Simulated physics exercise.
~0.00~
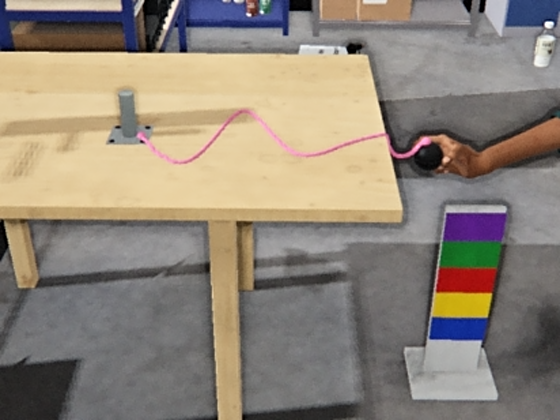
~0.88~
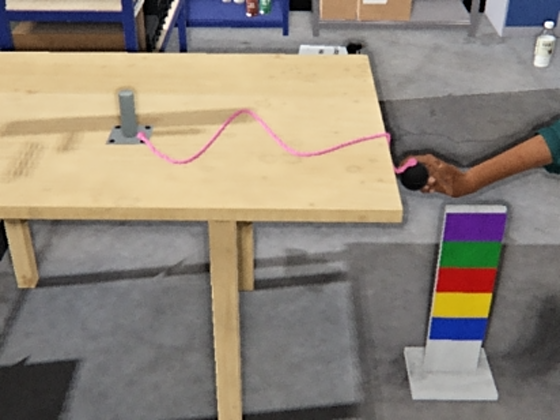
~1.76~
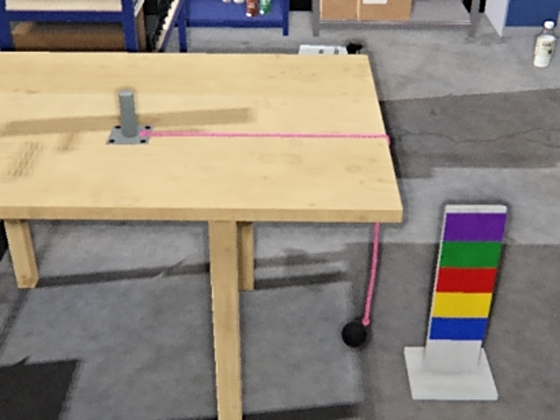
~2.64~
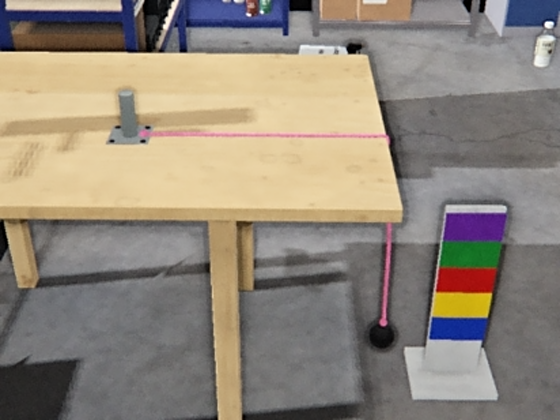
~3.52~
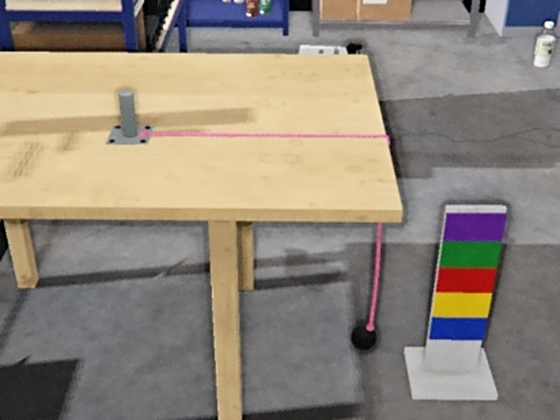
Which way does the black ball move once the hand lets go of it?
The black ball moves down, dropping below the table's edge until it hangs on the taut pink cord.
